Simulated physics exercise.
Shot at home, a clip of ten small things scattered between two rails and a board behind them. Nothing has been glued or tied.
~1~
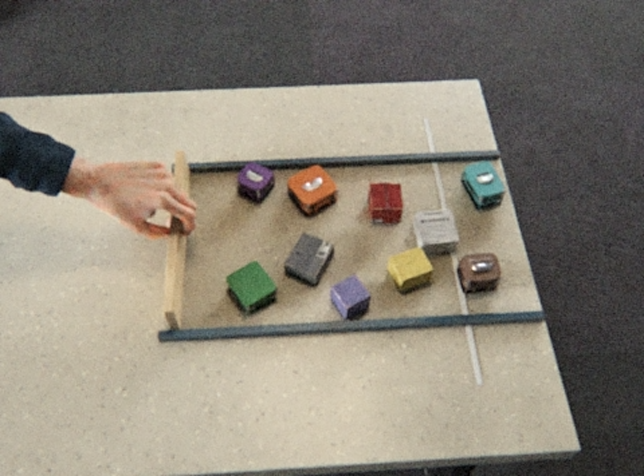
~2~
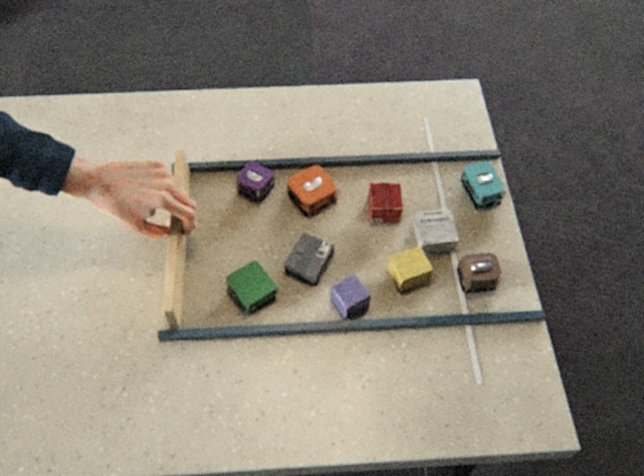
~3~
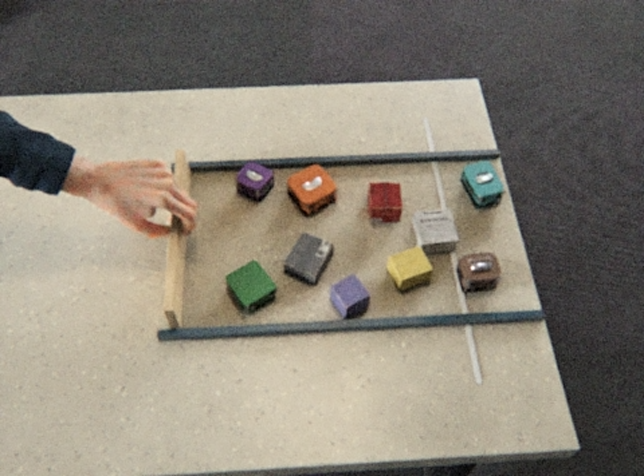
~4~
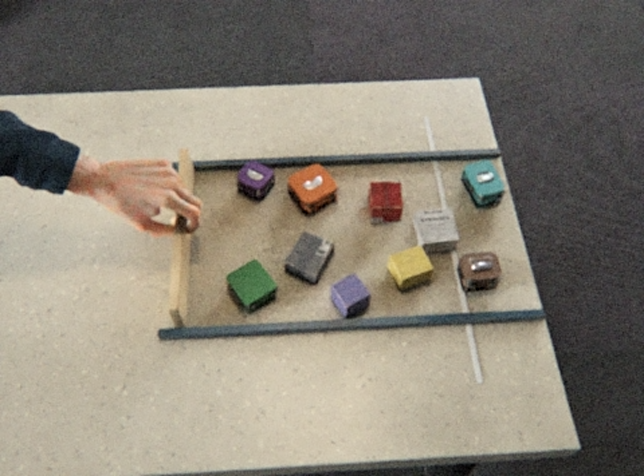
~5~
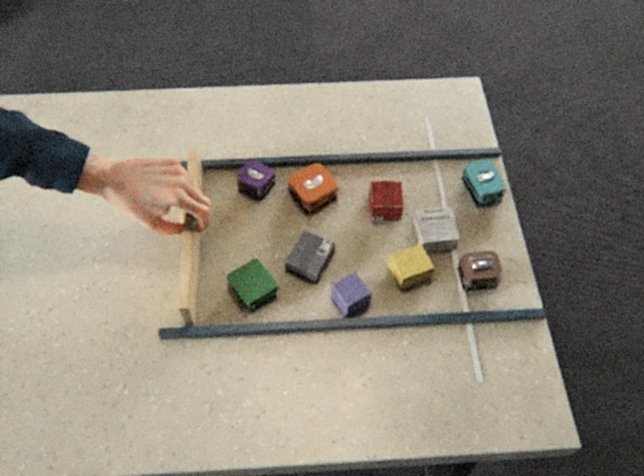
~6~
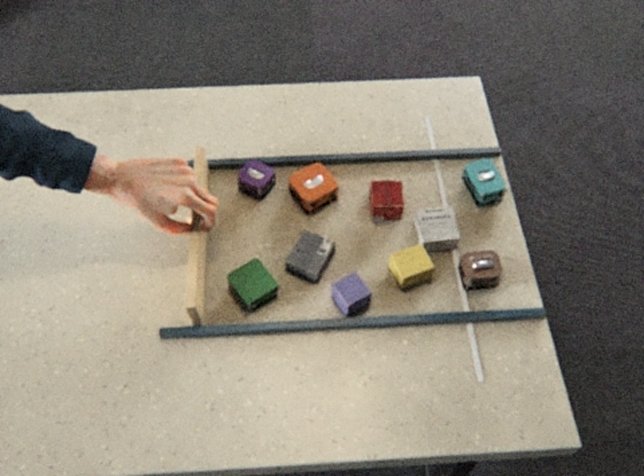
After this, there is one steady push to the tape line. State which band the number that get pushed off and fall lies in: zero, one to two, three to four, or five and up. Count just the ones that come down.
The band is one to two.
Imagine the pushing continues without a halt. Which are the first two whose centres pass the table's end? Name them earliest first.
Order, earliest first: White box, brown case.
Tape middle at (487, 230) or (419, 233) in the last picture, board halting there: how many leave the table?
You'd get 6 the first time and 0 the second.
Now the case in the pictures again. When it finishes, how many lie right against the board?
Tally at the end: 4.
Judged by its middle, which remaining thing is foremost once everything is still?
The turquoise case is foremost.
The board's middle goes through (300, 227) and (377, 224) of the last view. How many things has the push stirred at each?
Counting first: 5, next 8.
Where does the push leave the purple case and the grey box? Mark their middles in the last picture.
Same order as the question: First (453, 163), second (470, 236).
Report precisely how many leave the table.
2.
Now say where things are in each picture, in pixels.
In the first picture, turquoise case (483, 185); brown case (479, 273); white box (435, 232); board (178, 236); tape (449, 234).
In the second picture, brown case (479, 273); orange case (312, 191).
In the third picture, white box (435, 231); green case (251, 287).
In the fourth picture, turquoise case (483, 184); red box (385, 202).
In the fifth picture, brown case (479, 271); purple case (256, 180).
In the sixth picture, turquoise case (484, 183); brown case (480, 270); white box (436, 229); board (199, 232); tape (450, 231).
A little later, none off yet; turquoise case at rest near (484, 183); brown case at rest near (480, 270); white box at rest near (436, 229).
Next, none off yet; turquoise case at rest near (484, 183); brown case at rest near (480, 270); white box moving near (445, 234).
Later still, none off yet; turquoise case at rest near (484, 183); brown case shifted about its own width near (507, 273); white box shifted about its own width near (500, 237).
When it is over, the number that fall off is one or two; down, white box and brown case.
